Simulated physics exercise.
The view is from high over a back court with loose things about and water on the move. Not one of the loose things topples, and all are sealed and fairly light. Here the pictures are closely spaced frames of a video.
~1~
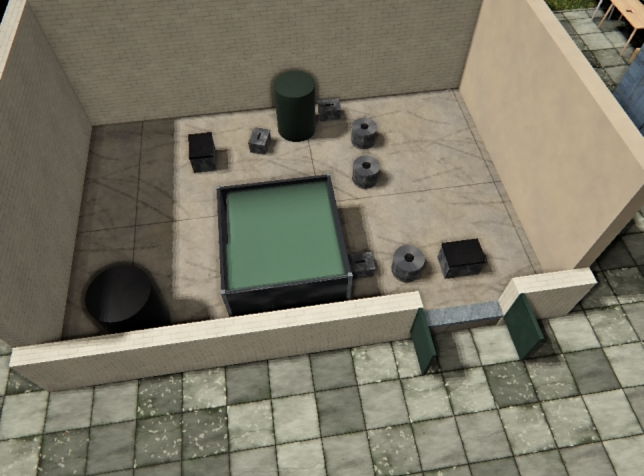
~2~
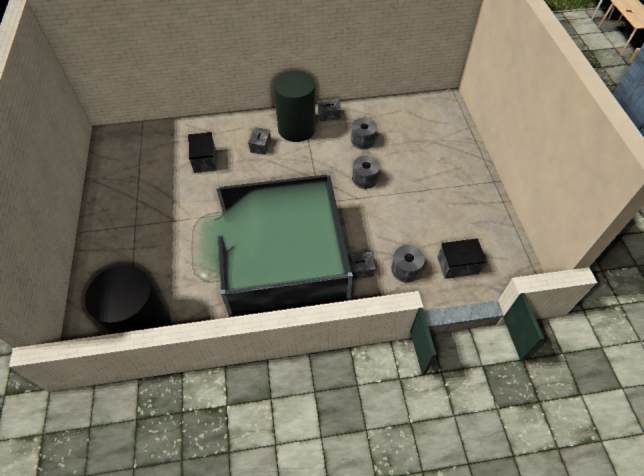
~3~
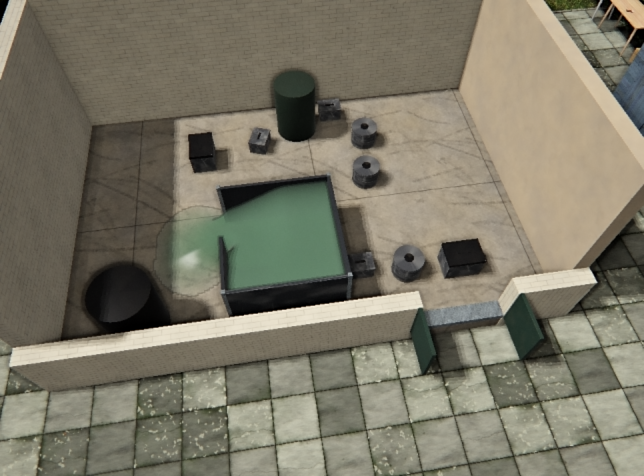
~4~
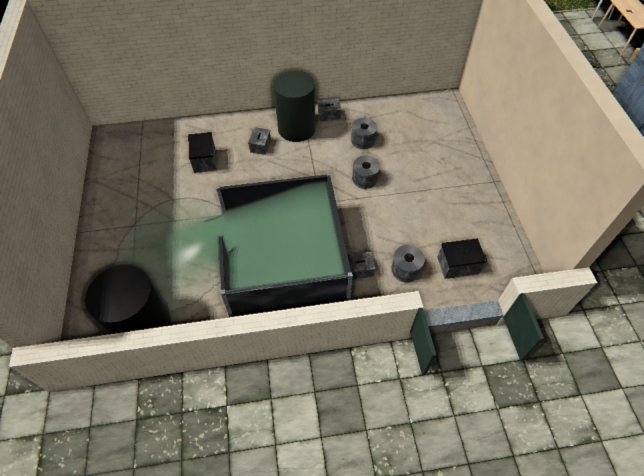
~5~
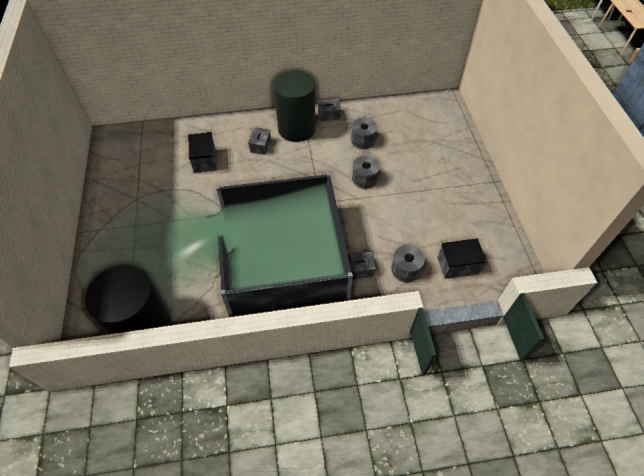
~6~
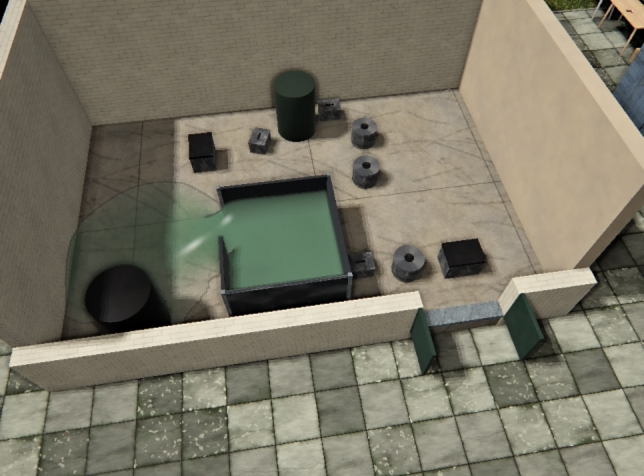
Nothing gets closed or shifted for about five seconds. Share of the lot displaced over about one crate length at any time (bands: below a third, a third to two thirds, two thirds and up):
Band-wise it's the bottom band, under a third.
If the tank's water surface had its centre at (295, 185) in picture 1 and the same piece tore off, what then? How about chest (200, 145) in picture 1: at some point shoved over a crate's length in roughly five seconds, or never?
Observation - reached that distance.
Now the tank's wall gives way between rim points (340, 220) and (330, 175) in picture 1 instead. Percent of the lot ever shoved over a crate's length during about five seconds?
It comes to roughly 60 %.
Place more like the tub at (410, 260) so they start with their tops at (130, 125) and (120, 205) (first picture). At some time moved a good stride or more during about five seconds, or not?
In sequence: Travels that far, travels that far.
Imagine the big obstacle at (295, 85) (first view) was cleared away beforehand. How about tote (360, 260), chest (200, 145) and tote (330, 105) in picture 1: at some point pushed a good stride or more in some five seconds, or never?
Never got far, then never got far, then went a long way.
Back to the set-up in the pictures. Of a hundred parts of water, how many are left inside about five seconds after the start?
It comes to about 100 parts in a hundred.
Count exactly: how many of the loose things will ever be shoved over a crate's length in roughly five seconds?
My count comes to 1.
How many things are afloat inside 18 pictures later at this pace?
That adds up to 0.
A moment on, 0 of 8 are well off their spots; 0 afloat.
Next, 0 of 8 are well off their spots; 0 afloat.
Later, 1 of 8 are well off their spots; 0 afloat.
In the end, 1 of 8 are well off their spots, and 1 have been at some point; 1 afloat.
